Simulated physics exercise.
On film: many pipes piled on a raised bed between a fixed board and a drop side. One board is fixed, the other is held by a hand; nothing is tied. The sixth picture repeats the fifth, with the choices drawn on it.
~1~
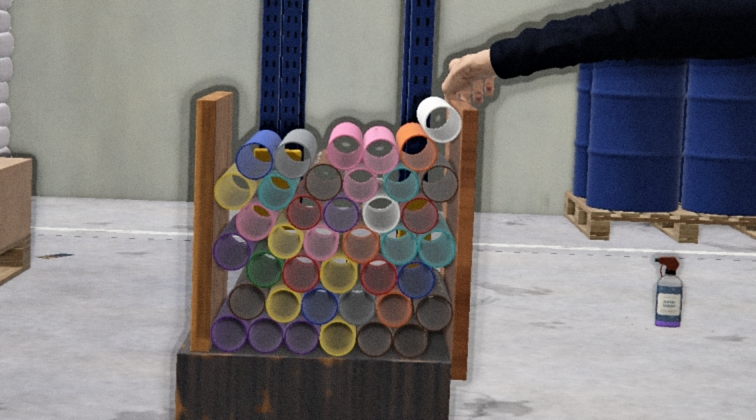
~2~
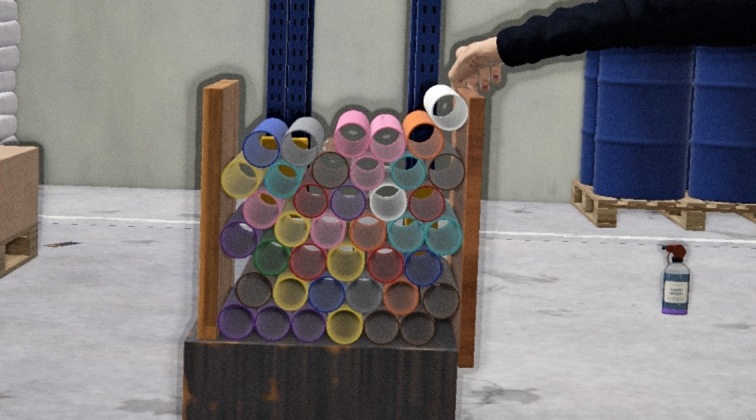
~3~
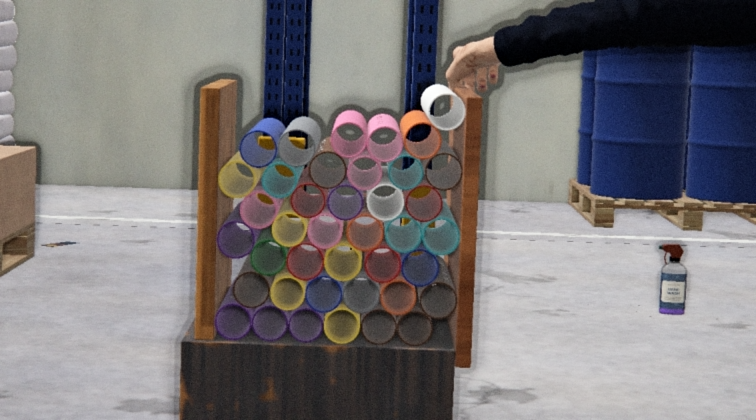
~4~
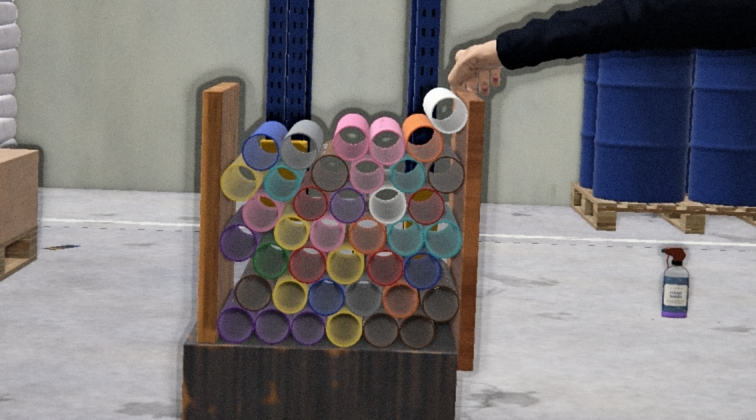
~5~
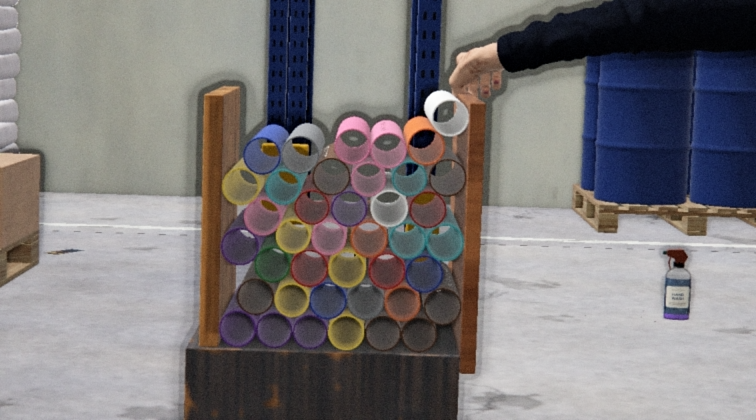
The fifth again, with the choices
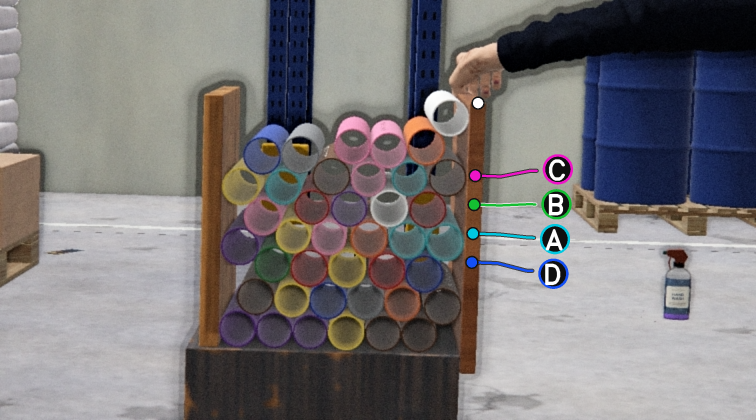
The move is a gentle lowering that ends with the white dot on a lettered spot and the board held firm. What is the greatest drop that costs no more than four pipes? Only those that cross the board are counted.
The answer is mark D.
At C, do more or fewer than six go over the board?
Fewer than six.
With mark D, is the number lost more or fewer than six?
It loses fewer than six.
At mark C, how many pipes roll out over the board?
It comes to one.
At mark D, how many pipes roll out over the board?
At D the number is three.
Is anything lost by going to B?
Yes.
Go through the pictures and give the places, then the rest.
The first frame shows a turquoise pipe (437, 249); a pink pipe (321, 243); a red pipe (304, 213).
The second frame shows a red pipe (311, 201); a pink pipe (367, 173).
The third frame shows a yellow pipe (237, 179); side board (460, 217).
The fourth frame shows a purple pipe (236, 325); a brown pipe (417, 332).
The fifth frame shows a blue pipe (424, 274); a turquoise pipe (445, 242); a pink pipe (329, 238).
On the marked copy, A at (473, 234); B at (474, 205); C at (475, 176); D at (472, 262); the white dot at (478, 103).
Taking D. A third of the way, top of the board (467, 171).
Two thirds of the way, top of the board (464, 250).
When it is over, top of the board (463, 261), three out over the board.
As for the rest, A three out over the board; B one out over the board; C one out over the board.
